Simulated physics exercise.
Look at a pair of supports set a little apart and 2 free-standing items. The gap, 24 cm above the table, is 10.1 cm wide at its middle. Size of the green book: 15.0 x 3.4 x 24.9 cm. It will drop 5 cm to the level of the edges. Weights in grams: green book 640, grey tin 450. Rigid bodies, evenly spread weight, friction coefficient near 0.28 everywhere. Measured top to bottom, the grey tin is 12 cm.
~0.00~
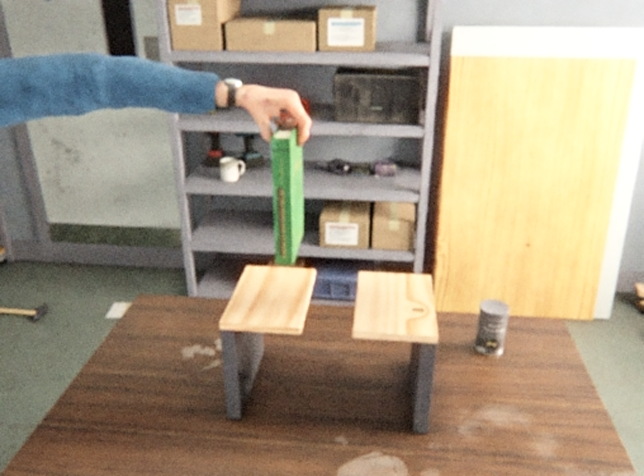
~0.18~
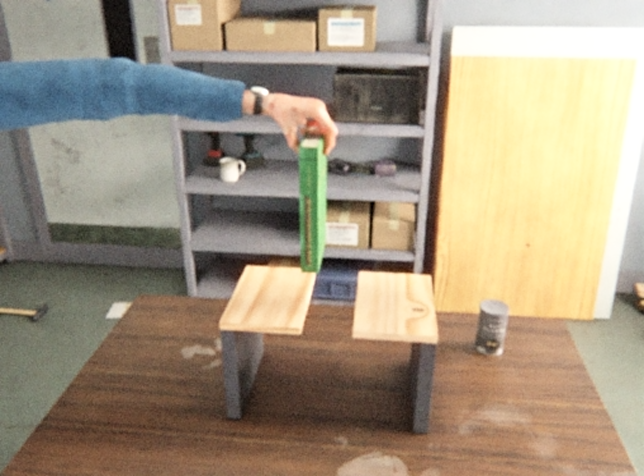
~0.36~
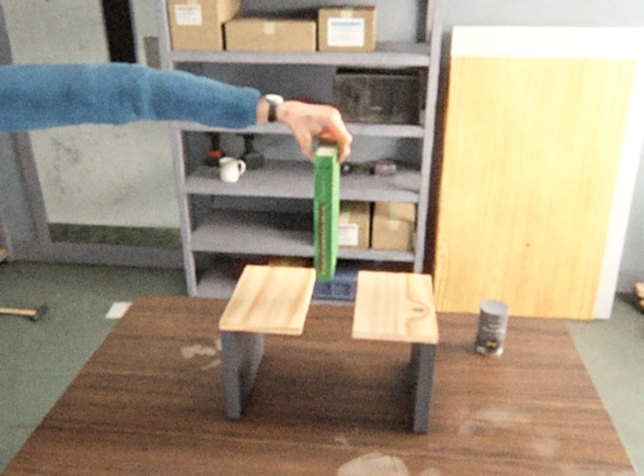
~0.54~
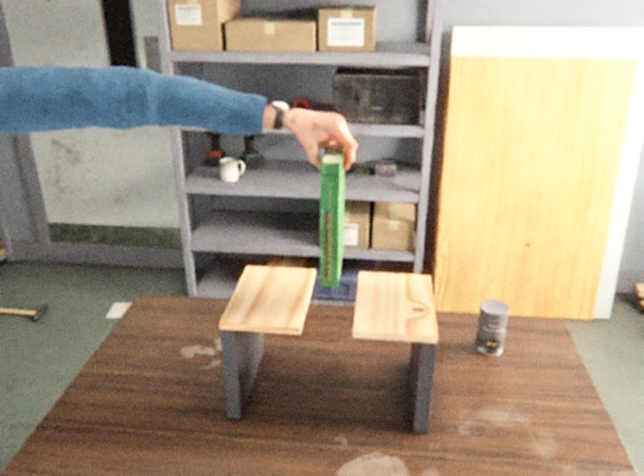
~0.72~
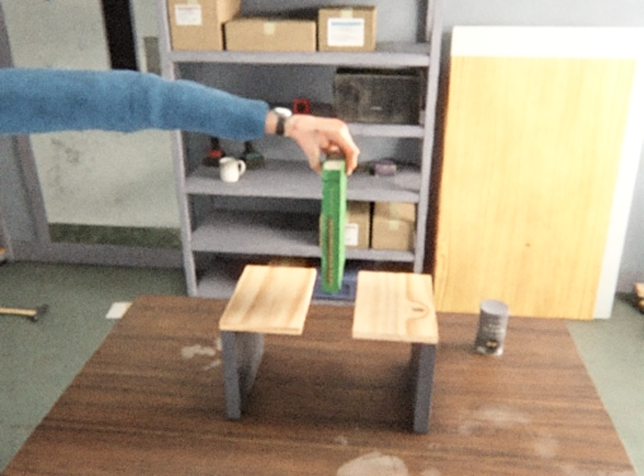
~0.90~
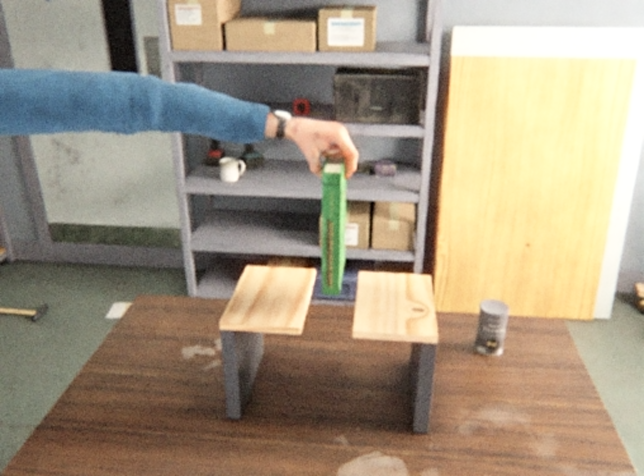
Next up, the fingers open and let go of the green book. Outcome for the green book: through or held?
It escapes downward.
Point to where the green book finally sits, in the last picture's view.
About (333, 343).
Around 1.10 s, green book shifted 5 cm near (334, 244).
Around 1.20 s, green book shifted 20 cm near (334, 307).
Around 1.30 s, green book shifted 29 cm near (333, 343).
Finally (1.9 s), not toppled but over 4 cm from the start, green book; grey tin still in place (within 4 cm). Final places as that camera would see them, green book near (333, 343). The book drops through.
